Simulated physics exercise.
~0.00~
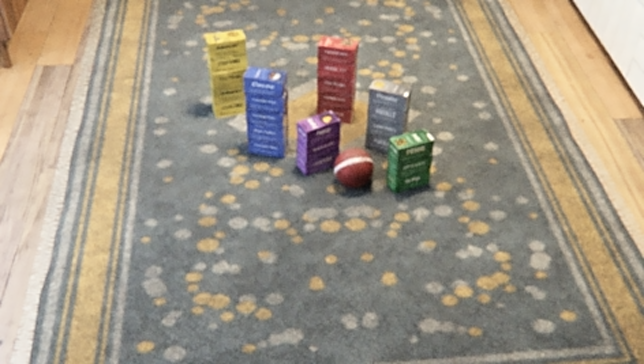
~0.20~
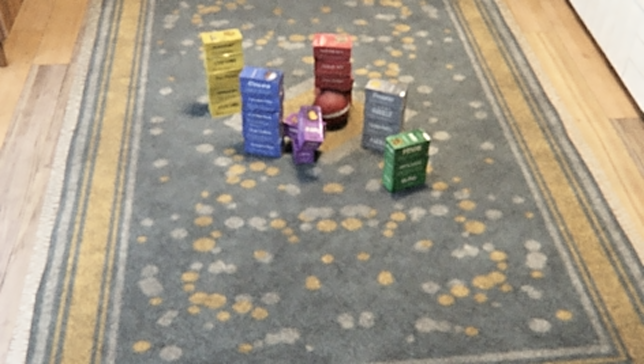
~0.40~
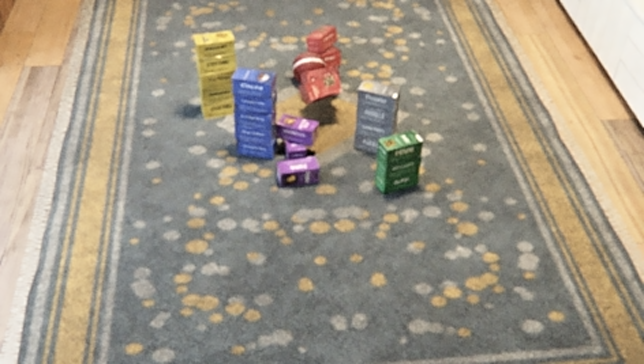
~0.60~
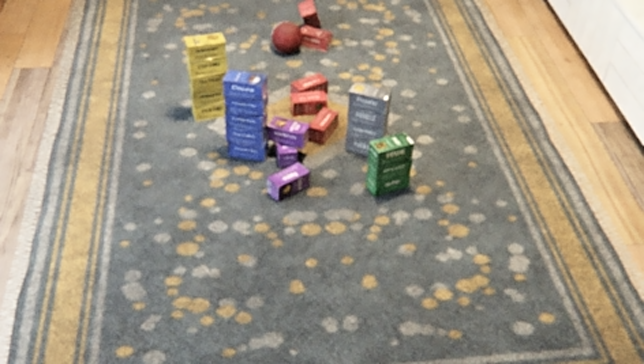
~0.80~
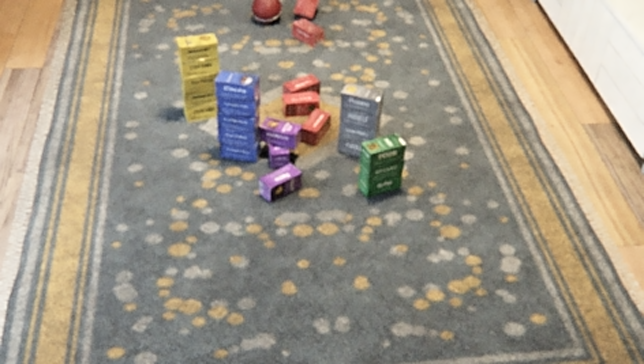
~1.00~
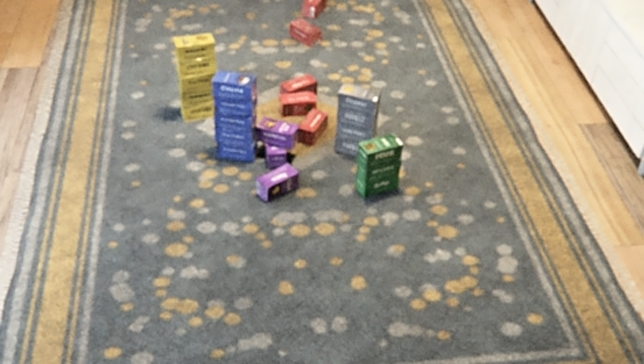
On a patterned rug, a ball rolls through purple and red packets, toppling several.
